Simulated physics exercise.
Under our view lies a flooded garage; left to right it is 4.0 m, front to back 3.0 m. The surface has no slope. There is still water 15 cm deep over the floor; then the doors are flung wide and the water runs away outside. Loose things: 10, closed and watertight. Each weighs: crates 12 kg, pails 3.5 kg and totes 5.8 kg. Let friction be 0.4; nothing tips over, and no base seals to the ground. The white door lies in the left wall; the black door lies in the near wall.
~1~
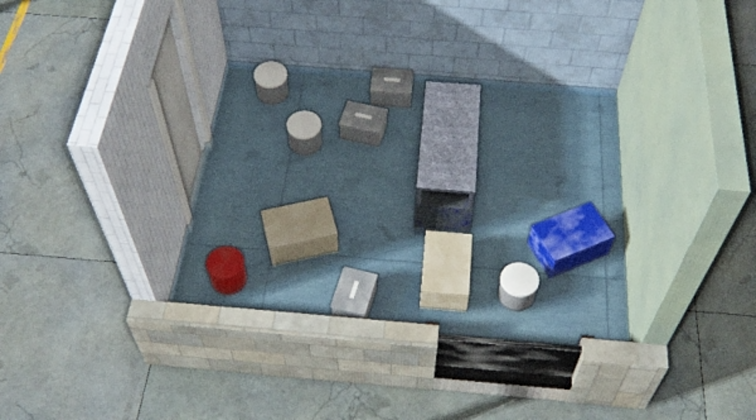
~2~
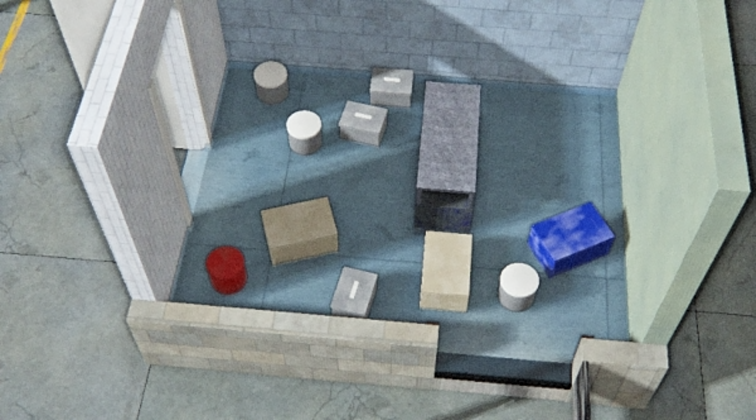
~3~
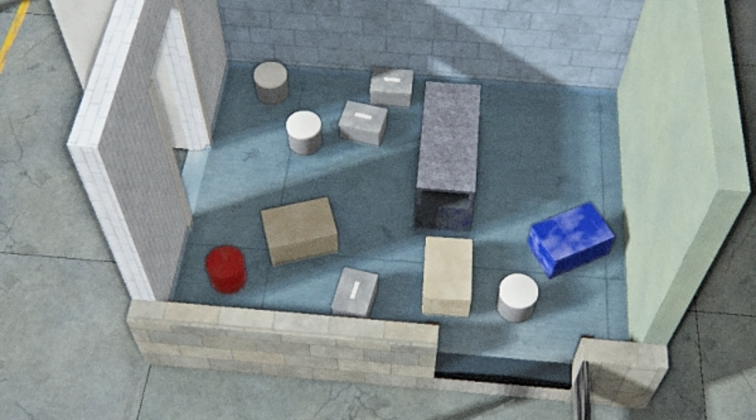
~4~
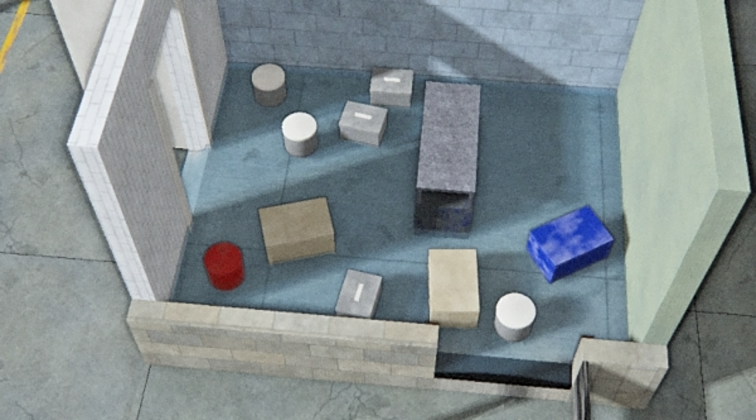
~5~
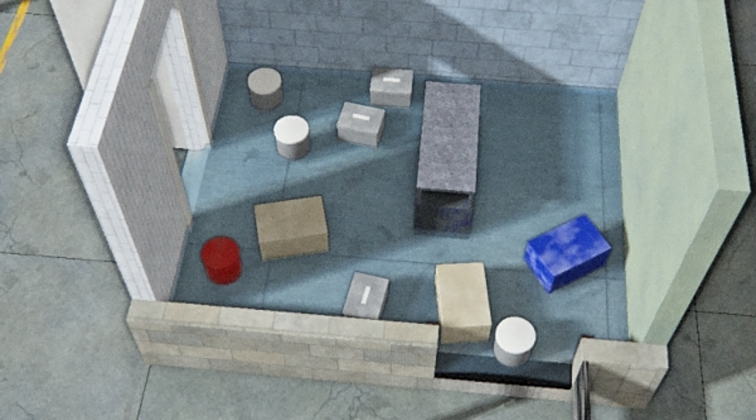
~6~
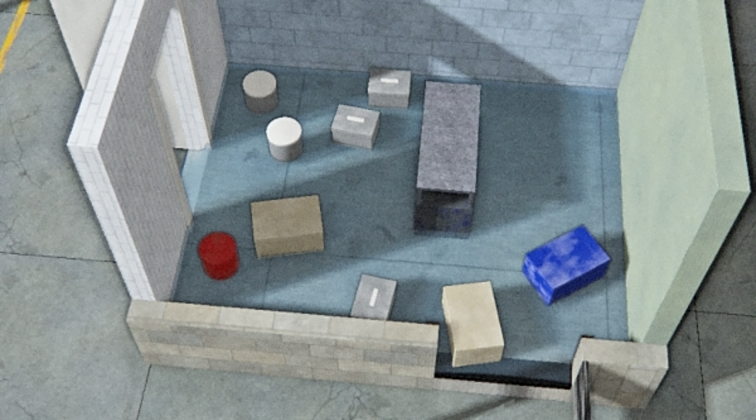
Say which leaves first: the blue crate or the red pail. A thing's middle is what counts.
The blue one.
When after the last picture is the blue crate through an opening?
At roughly 2.5 seconds.
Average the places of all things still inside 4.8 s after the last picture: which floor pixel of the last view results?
That lands at roughly (264, 180).
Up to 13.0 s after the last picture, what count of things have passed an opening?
That makes 8 by then.
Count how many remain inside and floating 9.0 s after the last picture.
I'd say 2 of them.
Then, 1.0 s after the last picture the blue crate is near (568, 286), 0.5 m from its start, afloat; the red pail is near (212, 245), 0.2 m from its start, afloat; 2 of 10 are out; 8 afloat.
Then, 4.8 s after the last picture the blue crate has gone out (2.5 s after the last picture); the red pail is near (201, 194), 0.8 m from its start, afloat; 5 of 10 are out; 5 afloat.
Then, 9.0 s after the last picture the blue crate has gone out (2.5 s after the last picture); the red pail has gone out (5.3 s after the last picture); 8 of 10 are out; 2 afloat.
Then, 13.0 s after the last picture the blue crate has gone out (2.5 s after the last picture); the red pail has gone out (5.3 s after the last picture); 8 of 10 are out; 1 afloat.
